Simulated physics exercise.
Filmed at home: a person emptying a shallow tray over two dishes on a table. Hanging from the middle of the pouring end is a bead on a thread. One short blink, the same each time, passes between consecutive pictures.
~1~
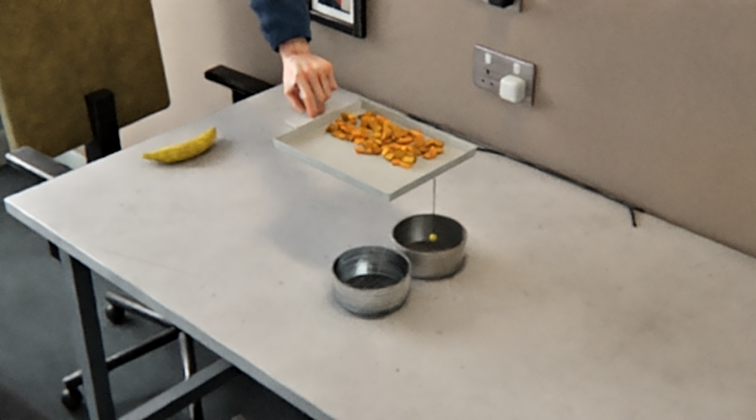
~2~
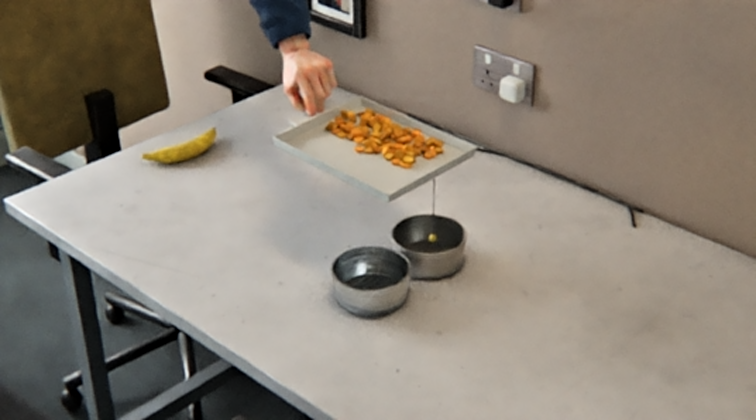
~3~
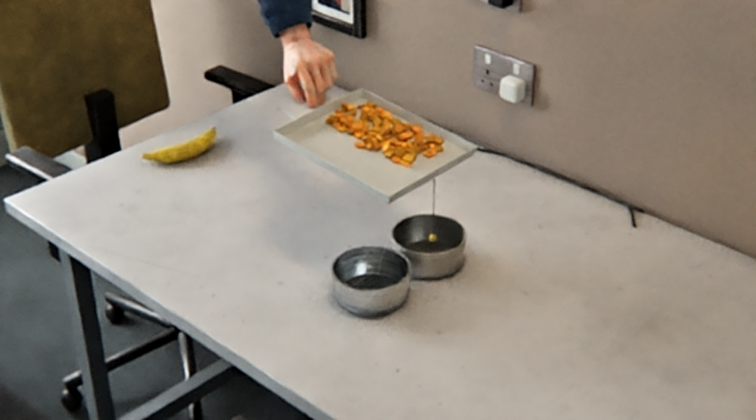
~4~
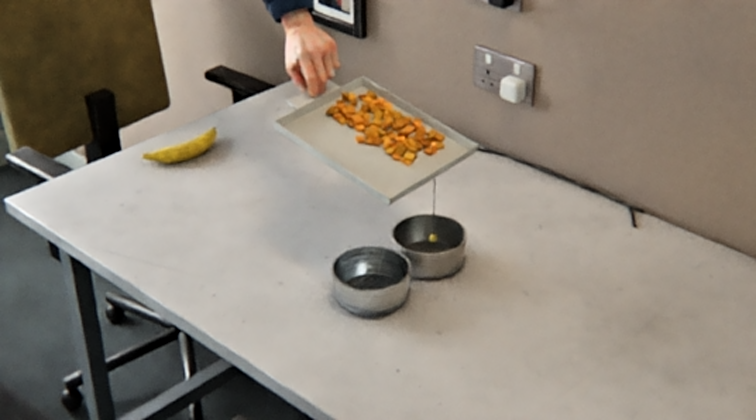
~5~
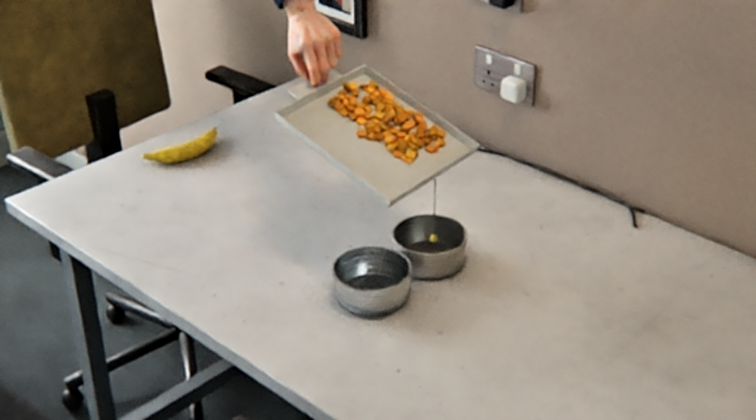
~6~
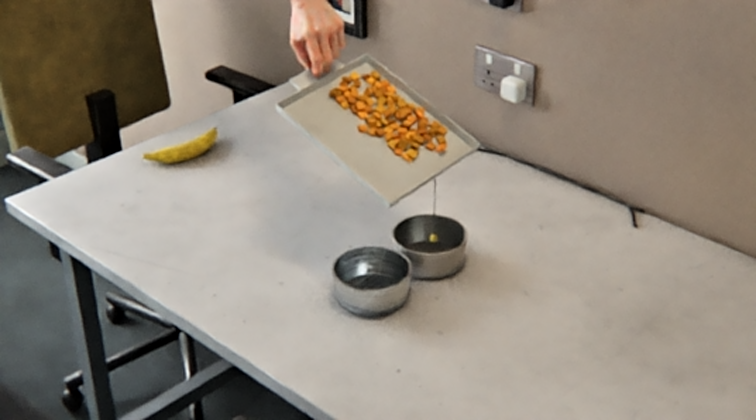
A hand raises the back of a shallow tray of small crackers above two dishes.
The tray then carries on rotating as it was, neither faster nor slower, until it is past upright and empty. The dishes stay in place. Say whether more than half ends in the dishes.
The dishes will fail to catch most of it.
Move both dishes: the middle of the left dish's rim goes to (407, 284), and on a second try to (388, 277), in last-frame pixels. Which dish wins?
In the first try it's the leftmost dish, and in the second it's the leftmost dish.
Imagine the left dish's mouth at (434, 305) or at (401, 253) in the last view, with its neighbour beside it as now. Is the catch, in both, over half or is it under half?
Try 1: A lesser share; try 2: A lesser share.
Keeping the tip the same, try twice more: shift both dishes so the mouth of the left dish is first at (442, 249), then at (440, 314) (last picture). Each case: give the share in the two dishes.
Trial 1 20%, trial 2 10%.
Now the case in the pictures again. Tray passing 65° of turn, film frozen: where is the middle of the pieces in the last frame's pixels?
At about (417, 183).
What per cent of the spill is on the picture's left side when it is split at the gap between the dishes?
Near 10 %.
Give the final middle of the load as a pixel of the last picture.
Roughly pixel (424, 308).
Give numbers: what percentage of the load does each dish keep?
Per cent held at the end: Left dish 20, right dish 0.
Soon, tray tipped steeply; most on the tray; a stray few outside both; a small part in the air.
A while on, tray tipped past a quarter turn; about a quarter on the tray; a small part in the left dish; about half outside both; a small part in the air.
Towards the end, tray tipped past a quarter turn; about a quarter in the left dish; most outside both.
Finally, tray tipped past a quarter turn; about a quarter in the left dish; none in the right dish; most outside both.
